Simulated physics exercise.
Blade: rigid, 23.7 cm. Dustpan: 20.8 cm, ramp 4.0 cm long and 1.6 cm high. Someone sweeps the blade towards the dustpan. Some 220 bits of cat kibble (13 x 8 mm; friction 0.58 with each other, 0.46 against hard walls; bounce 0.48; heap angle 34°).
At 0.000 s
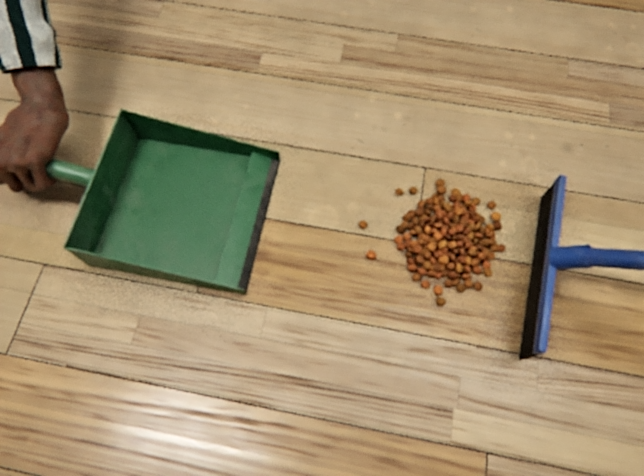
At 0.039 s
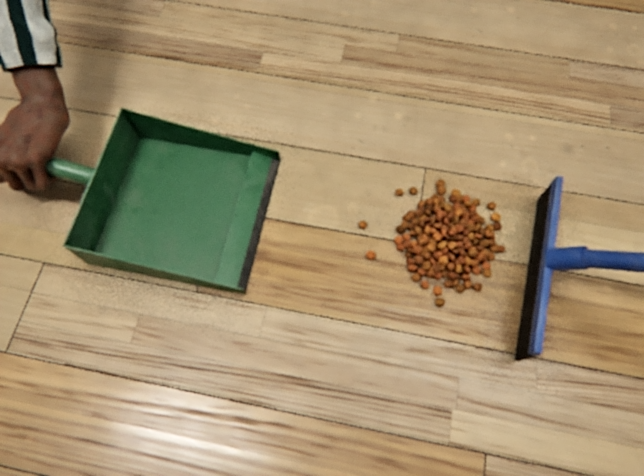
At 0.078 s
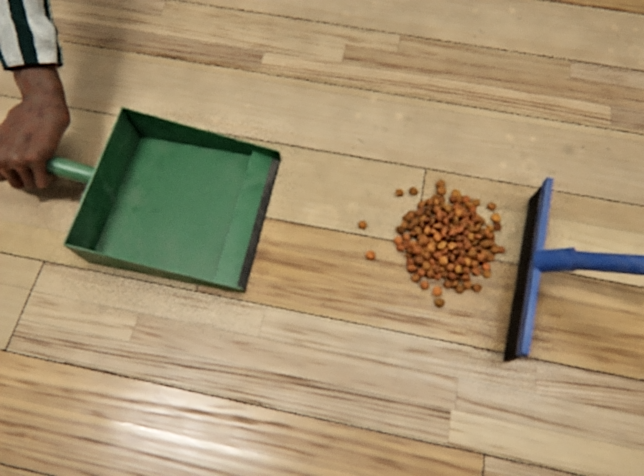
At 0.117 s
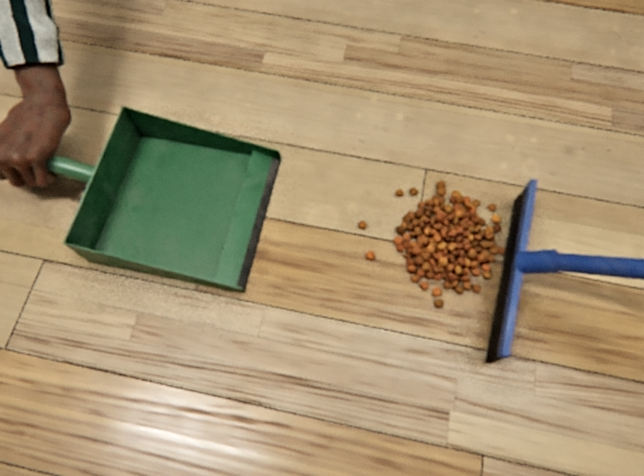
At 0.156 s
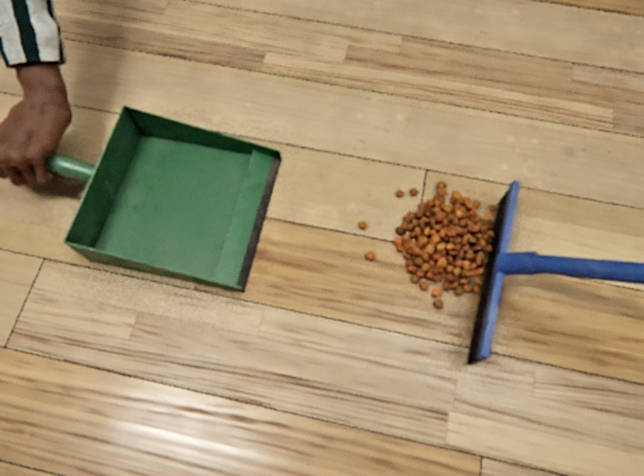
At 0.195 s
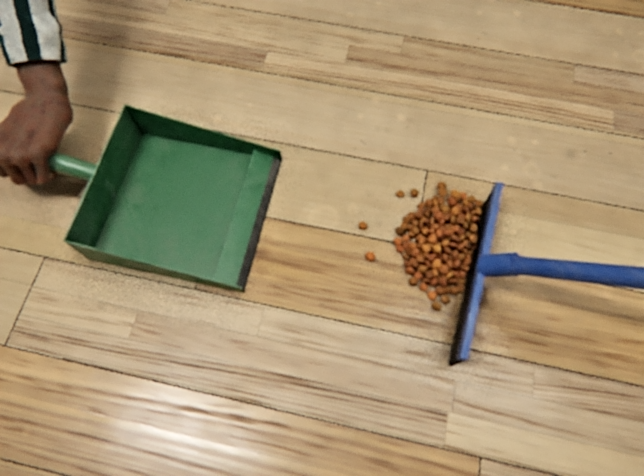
A heap of reddish-brown kibble lies on a light wood-plank floor, seen from above at a slant, with a few loose bits to its left. On the left, a hand in a striped sleeve holds a green dustpan by its handle, its open edge facing the pile. From the right, a blue-handled blade slides left into the heap, pressing its right side inward, while the pan and camera stay essentially still.
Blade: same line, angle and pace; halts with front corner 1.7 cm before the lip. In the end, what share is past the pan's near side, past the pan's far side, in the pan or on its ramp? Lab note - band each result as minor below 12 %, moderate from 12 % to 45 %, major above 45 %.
Past the pan's near side: A small share. Past the pan's far side: A small share. In the pan or on its ramp: A middling share.
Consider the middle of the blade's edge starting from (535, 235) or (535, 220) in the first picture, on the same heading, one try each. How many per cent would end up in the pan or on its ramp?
Some 30 and 35 per cent.
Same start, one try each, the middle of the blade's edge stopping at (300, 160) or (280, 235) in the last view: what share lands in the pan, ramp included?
Some 25 in a hundred and 30 in a hundred.
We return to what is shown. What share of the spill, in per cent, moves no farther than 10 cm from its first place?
Roughly 10 in a hundred.
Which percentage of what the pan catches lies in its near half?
Share: Approx. 80 %.
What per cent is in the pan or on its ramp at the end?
I reckon around 20 in a hundred.
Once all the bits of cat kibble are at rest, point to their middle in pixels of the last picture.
Resting centre estimate: Around (273, 223).
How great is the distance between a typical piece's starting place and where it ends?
Around 24 centimetres.
Then, at 0.43 s, middle of the blade 16 cm from the lip; 0 % over the lip, far side 5 %, near side 0 %.
After 0.58 s, middle of the blade 7 cm from the lip; 0 % over the lip, far side 10 %, near side 5 %.
After 0.86 s, middle of the blade 3 cm from the lip; 20 % over the lip, far side 10 %, near side 5 %.
At rest (1.2 s), near side 5 %, far side 10 %, pan 20 %, in front of the lip or behind the blade 70 %.
